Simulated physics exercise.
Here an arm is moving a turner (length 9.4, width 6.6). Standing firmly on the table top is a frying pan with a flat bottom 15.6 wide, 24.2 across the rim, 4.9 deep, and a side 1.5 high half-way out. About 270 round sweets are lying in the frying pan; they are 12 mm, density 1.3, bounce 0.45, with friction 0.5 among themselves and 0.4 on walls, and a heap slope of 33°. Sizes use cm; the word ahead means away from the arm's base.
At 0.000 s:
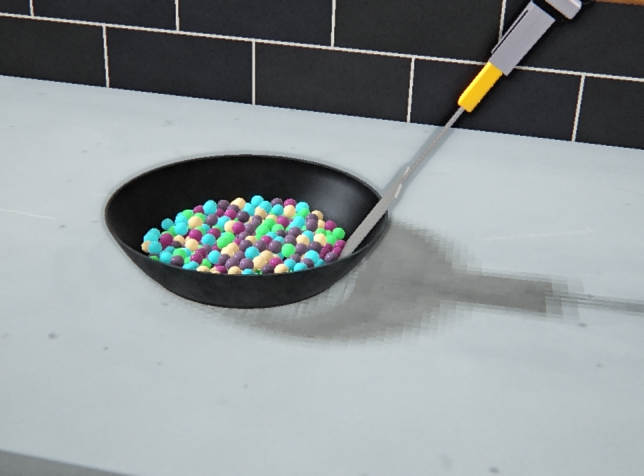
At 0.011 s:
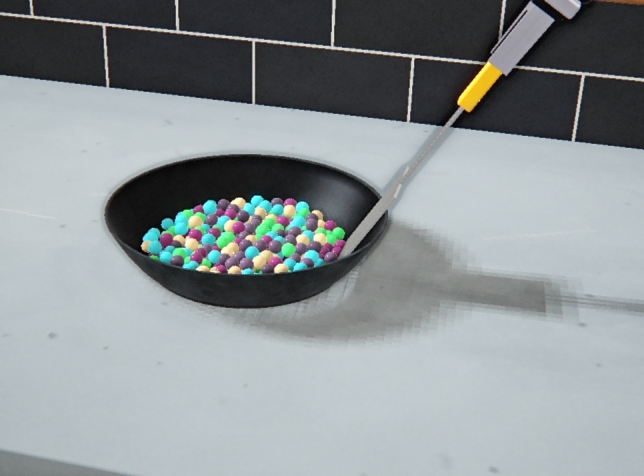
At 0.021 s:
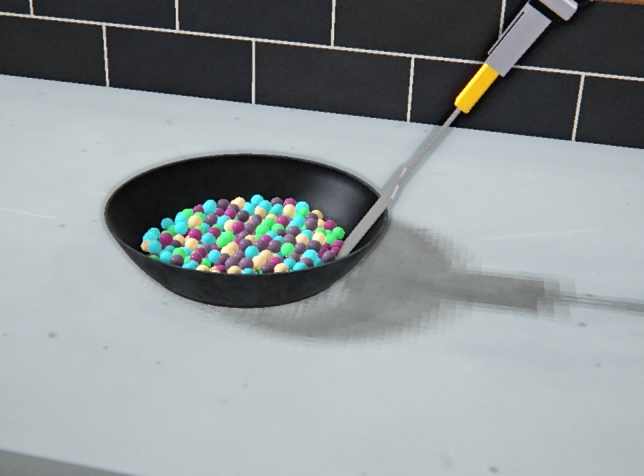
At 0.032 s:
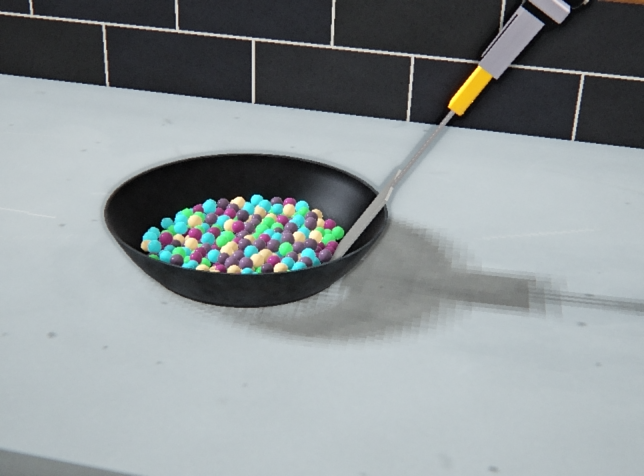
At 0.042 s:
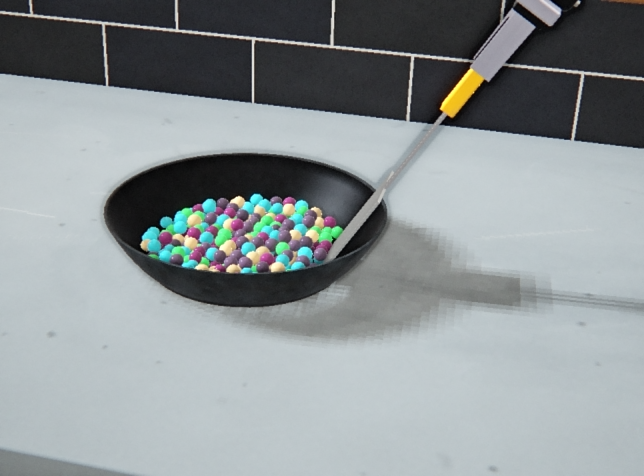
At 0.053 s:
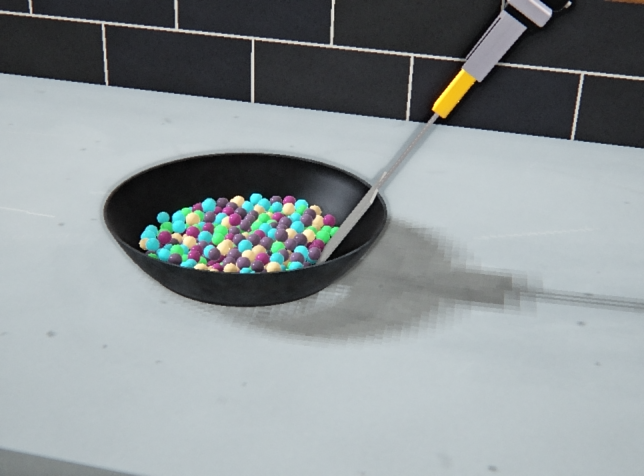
A black frying pan full of small colourful balls sat still on a pale counter while a turner with a yellow-and-grey handle, its tip among them, slid slightly to the left.
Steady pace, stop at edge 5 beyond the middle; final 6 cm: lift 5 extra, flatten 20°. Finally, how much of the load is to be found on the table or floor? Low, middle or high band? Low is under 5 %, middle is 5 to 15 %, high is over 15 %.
Low band.
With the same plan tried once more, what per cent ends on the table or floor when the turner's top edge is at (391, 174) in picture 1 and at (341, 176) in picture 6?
My guess would be close to 10 per cent.
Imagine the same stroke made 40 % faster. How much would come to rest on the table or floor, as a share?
Estimated share: Some 5 %.
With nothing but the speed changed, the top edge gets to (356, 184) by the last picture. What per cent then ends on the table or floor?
Roughly 10 per cent.
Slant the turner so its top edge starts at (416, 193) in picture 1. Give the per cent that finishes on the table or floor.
0 percent or thereabouts.
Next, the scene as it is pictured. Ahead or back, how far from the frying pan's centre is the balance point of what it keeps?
About 3.5 cm ahead.
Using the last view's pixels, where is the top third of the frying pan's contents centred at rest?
You'll find it at about (176, 224).
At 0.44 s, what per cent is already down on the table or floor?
Roughly 0 percent.
After 0.13 s, sloping 58°, highest piece 3 above the table; 267 in the frying pan.
After 0.20 s, sloping 49°, highest piece 5 above the table; 267 in the frying pan.
After 0.44 s, sloping 38°, highest piece 5 above the table; 267 in the frying pan.
After 1.49 s, sloping 38°, highest piece 4 above the table; 267 in the frying pan.
In the end, 267 in the frying pan. That is 0 % on the table or floor.
